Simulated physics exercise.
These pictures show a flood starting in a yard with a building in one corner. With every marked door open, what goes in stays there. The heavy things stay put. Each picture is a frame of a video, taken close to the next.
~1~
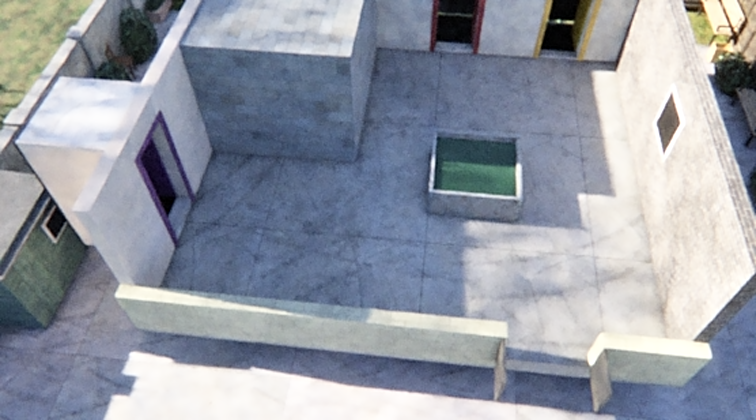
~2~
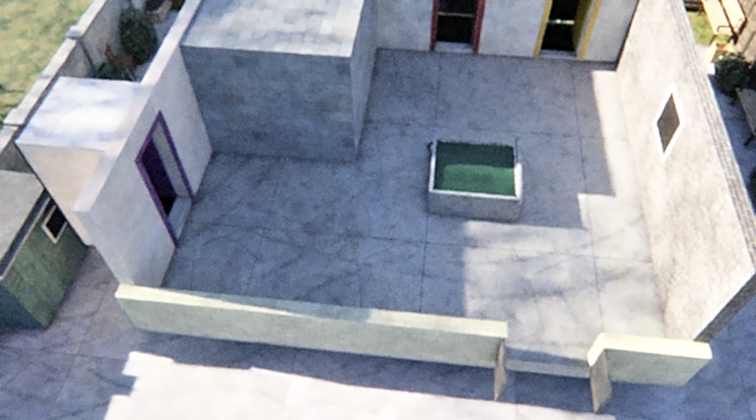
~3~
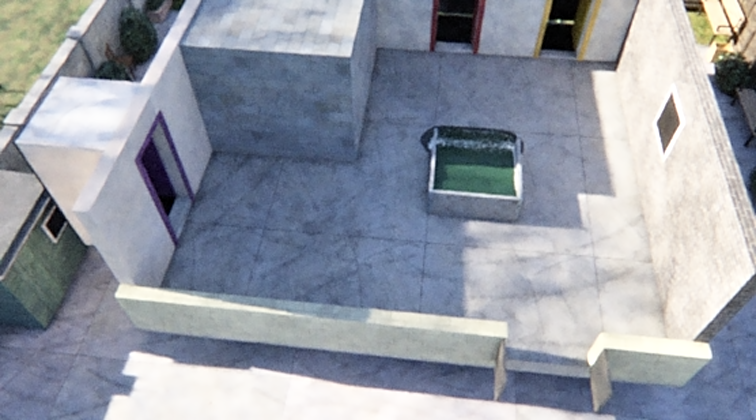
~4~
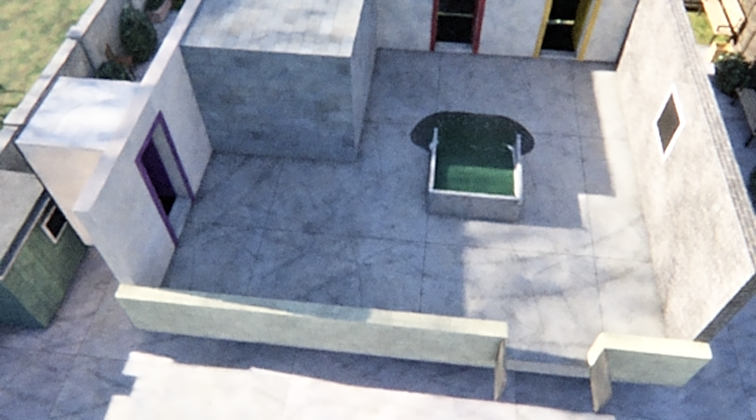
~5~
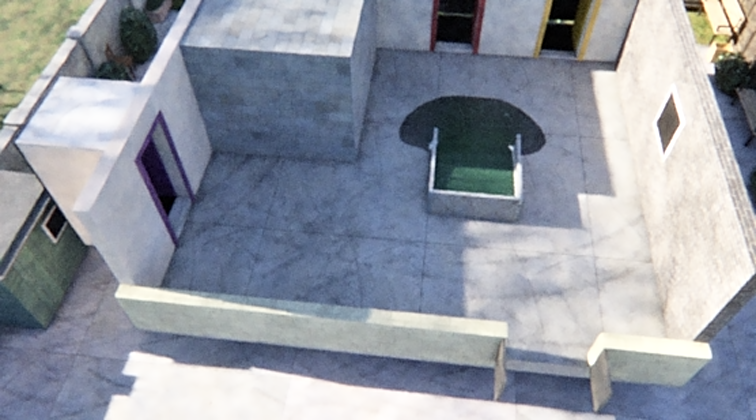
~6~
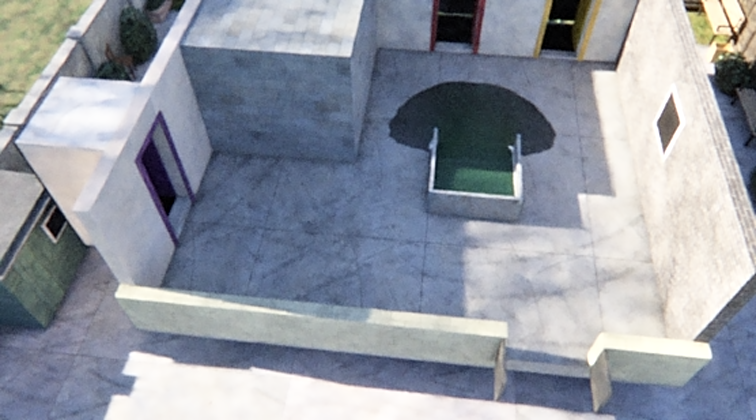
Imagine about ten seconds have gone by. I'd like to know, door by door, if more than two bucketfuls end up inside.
As I see it, the yellow door is going to be swamped, the purple door is going to stay within two buckets, the red door is going to be swamped.
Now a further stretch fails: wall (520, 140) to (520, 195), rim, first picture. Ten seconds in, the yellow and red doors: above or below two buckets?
As it turns out, the yellow one rises above while the red one remains below.
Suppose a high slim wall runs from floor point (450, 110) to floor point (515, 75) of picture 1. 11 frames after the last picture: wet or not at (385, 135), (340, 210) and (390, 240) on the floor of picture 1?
The first is still bare, the second still bare and the third still bare.
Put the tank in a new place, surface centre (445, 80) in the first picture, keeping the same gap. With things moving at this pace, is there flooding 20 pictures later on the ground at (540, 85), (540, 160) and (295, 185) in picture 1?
My reading is hit by the flood first, missed by the flood next and missed by the flood last.
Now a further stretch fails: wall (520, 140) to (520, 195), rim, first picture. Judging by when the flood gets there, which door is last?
Call it the door marked purple.
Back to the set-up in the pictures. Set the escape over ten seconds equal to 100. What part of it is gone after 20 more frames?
Roughly 90 per cent.
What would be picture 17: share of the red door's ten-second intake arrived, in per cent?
Roughly 55 per cent.
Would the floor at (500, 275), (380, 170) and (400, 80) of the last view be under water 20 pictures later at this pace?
Lab note, in the order given: Unwetted, unwetted, wet through.
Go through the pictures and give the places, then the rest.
The first picture shows the tank at (476, 166) is whole and still.
In the second picture, the front is at a hidden place, out from the gap on the tank's far side.
In the third picture, the front is at (428, 134), out from the gap on the tank's far side.
In the fourth picture, water pours out on the tank's far side and has run to (435, 117).
In the fifth picture, water pours out on the tank's far side and has run to (442, 100).
In the sixth picture, water pours out on the tank's far side and has run to (451, 84).
A moment on, water covers 25 % of the floor; the yellow door not reached, the purple door not reached, the red door under two buckets in.
Next, water covers 30 % of the floor; the yellow door under two buckets in, the purple door not reached, the red door over two buckets in.
Then, water covers 30 % of the floor; the yellow door over two buckets in, the purple door not reached, the red door far over two buckets in.
Later, water covers 45 % of the floor; the yellow door over two buckets in, the purple door not reached, the red door far over two buckets in.
In the end, water covers 75 % of the floor; the yellow door over two buckets in, the purple door not reached, the red door far over two buckets in.
